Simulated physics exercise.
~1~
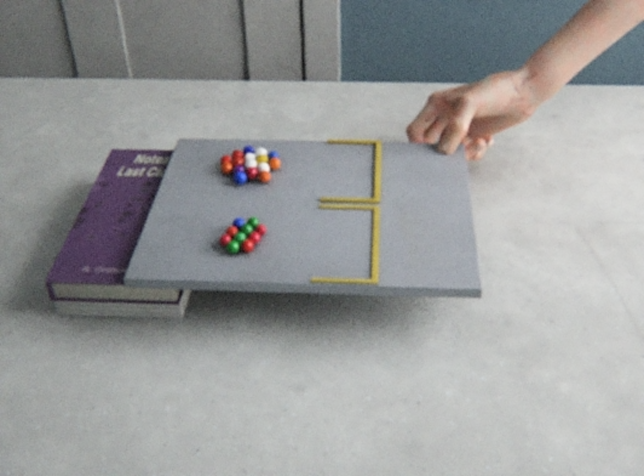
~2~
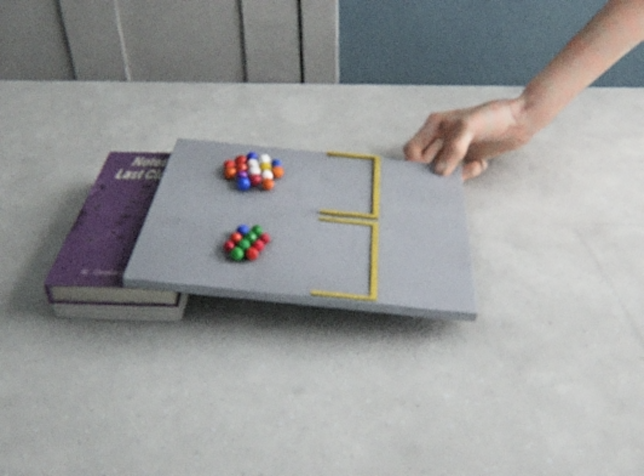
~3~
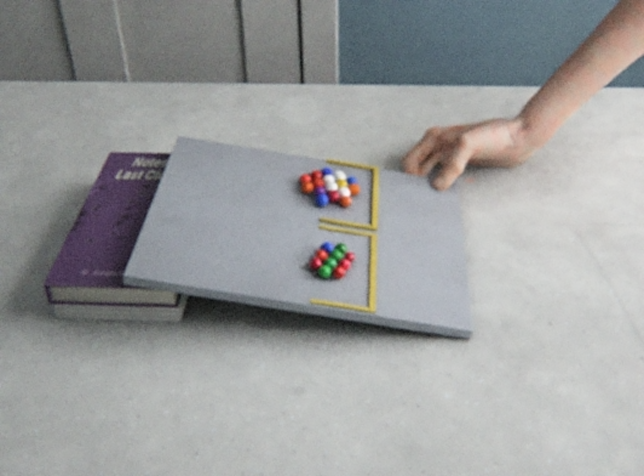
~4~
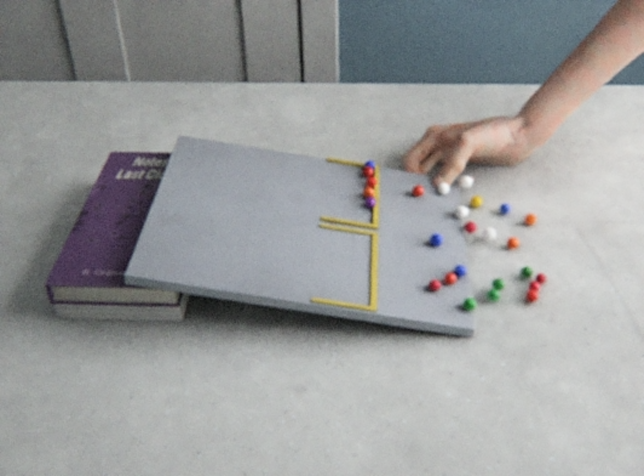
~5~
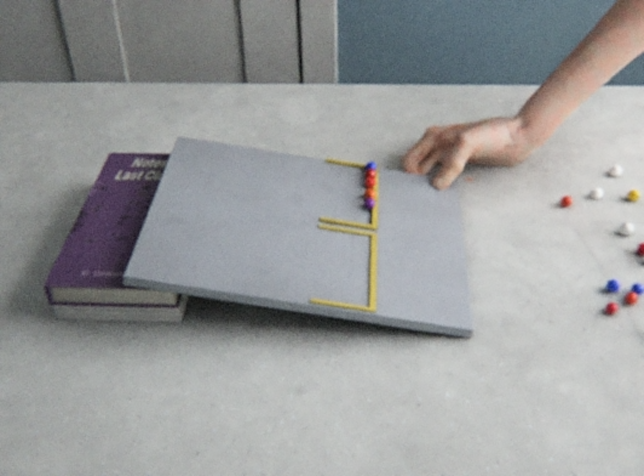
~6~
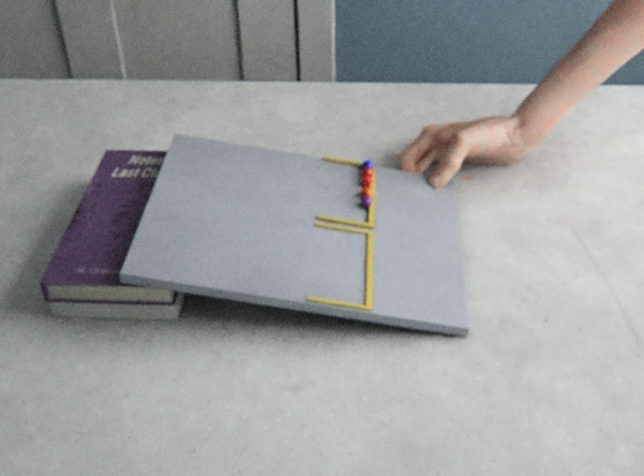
Small colorful balls slid down a gray board as a hand lowered its right end from a purple book, and most spilled past the yellow strips and rolled off to the right, leaving only a few resting against the farther strip.
